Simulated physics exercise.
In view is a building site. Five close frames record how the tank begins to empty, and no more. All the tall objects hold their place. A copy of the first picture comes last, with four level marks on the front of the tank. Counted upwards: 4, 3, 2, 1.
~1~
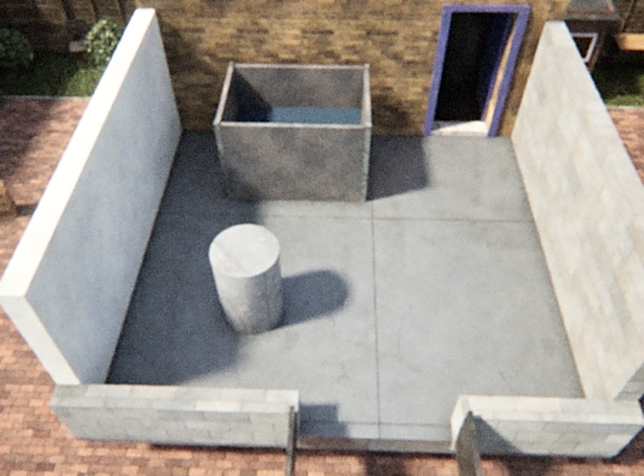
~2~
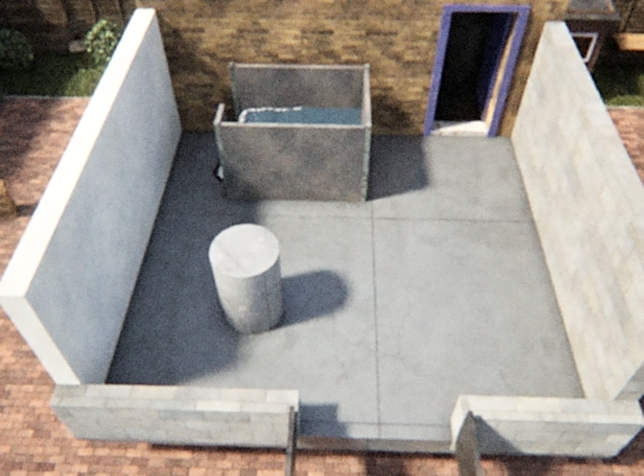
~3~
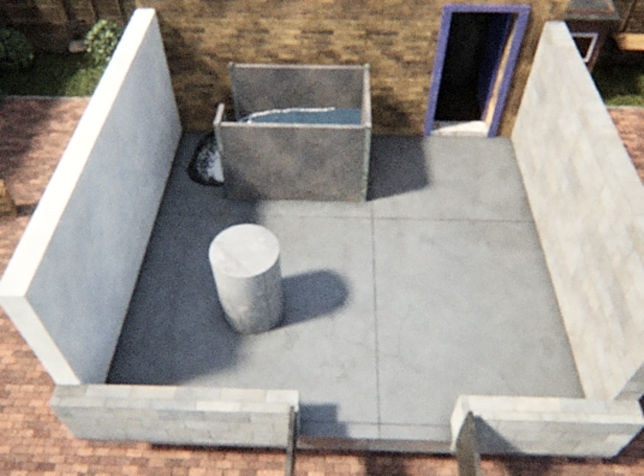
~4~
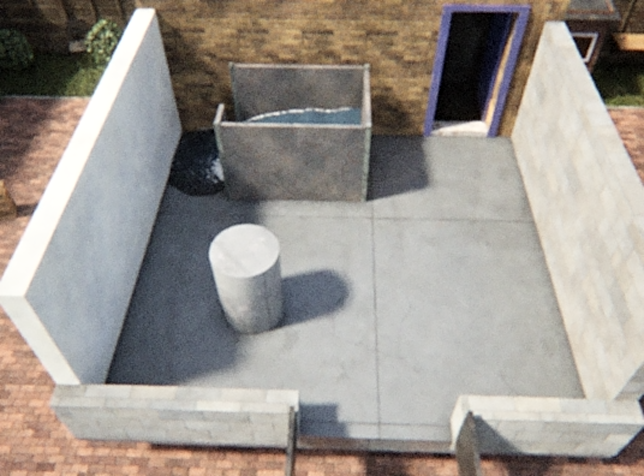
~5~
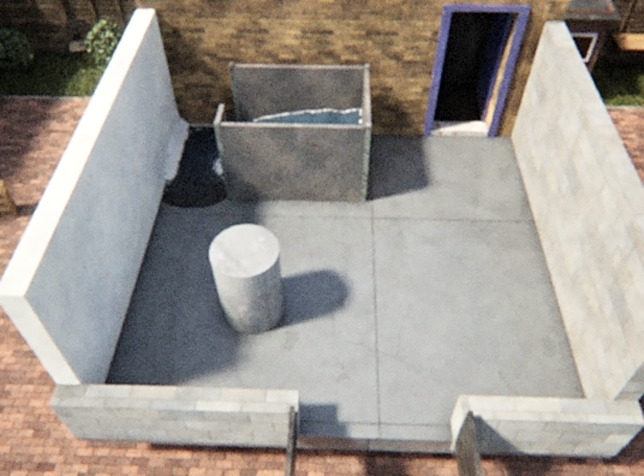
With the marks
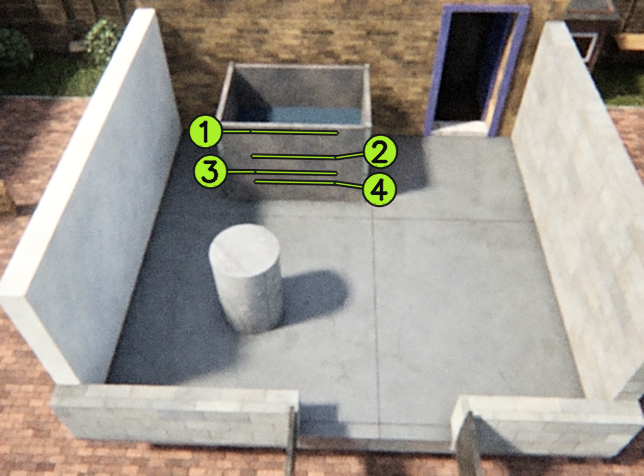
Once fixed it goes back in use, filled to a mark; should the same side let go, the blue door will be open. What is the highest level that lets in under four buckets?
2 is the one.
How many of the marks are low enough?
Three.
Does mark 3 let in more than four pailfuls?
No, that is safe.
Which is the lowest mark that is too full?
1.
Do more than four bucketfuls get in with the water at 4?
No, not at all.
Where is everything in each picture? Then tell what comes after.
Water in the tank at rest, its middle at (298, 135); foot of the blue doorway at (458, 136); open gate at (379, 391), in the first frame.
Water covers 1 % of the ground, its front hidden from here, in the second frame.
Front seen at (197, 177), 3 % of the ground wet, in the third frame.
Front seen at (170, 171), 6 % of the ground wet, in the fourth frame.
Front seen at (163, 193), 7 % of the ground wet, in the fifth frame.
On the marked copy, 1 at (293, 132); 2 at (294, 156); 3 at (295, 172); 4 at (295, 182); from the bottom up 4, 3, 2, 1.
With 1, about 8 bucketfuls get in.
With 2, a splash gets over, under a bucket.
With 3, nothing gets over.
With 4, nothing gets over.
